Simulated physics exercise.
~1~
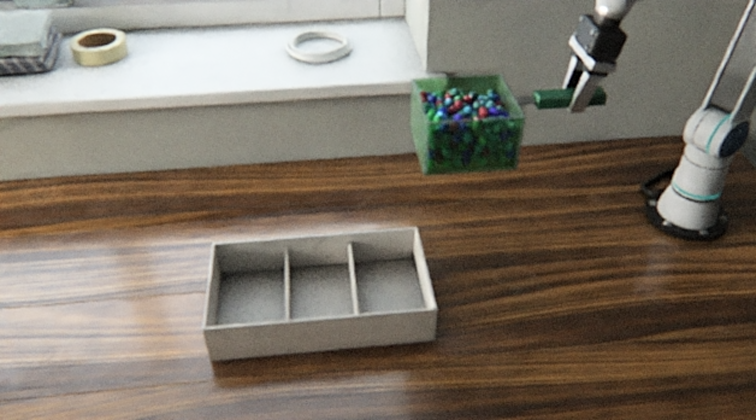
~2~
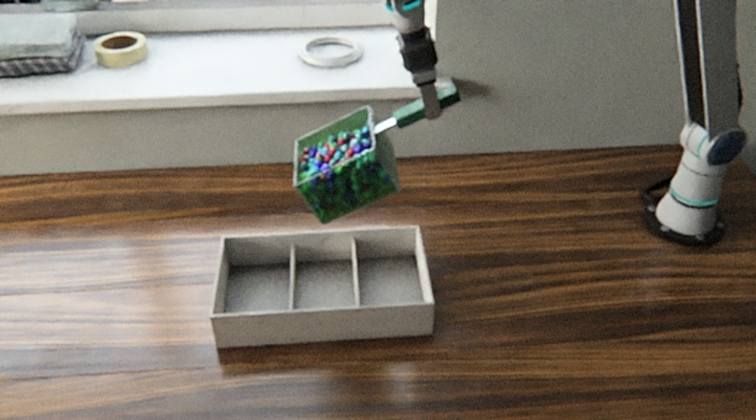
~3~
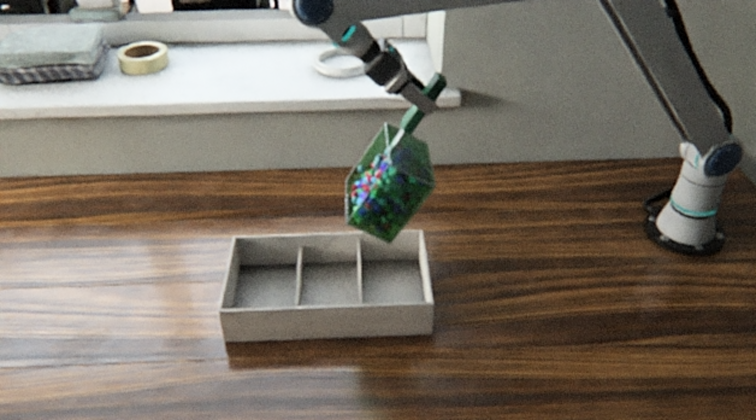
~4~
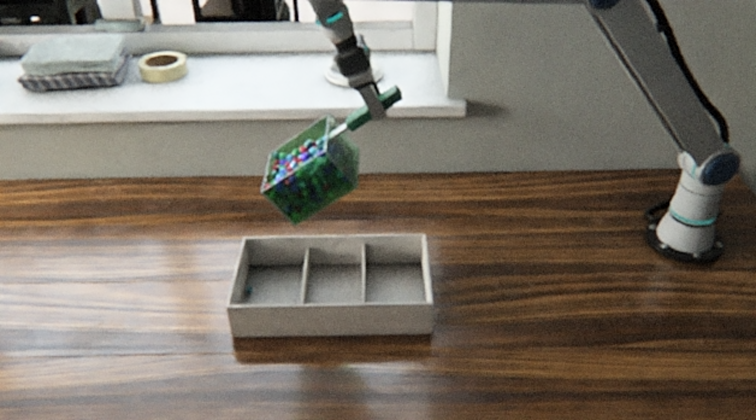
On a dark, streaky wooden table beneath a pale windowsill, seen from slightly above and in front, a grey open crate split into three parts sits still. A robot arm based at the right holds a see-through green box heaped with small red, blue, green and white pieces above the table. The arm carries the box left and lowers it toward the crate, tipping it. It then moves a little right and tilts the box steeply over the crate. Finally it swings back left and eases the tilt, with nearly all the pieces still inside and a tiny speck in the crate's left part.
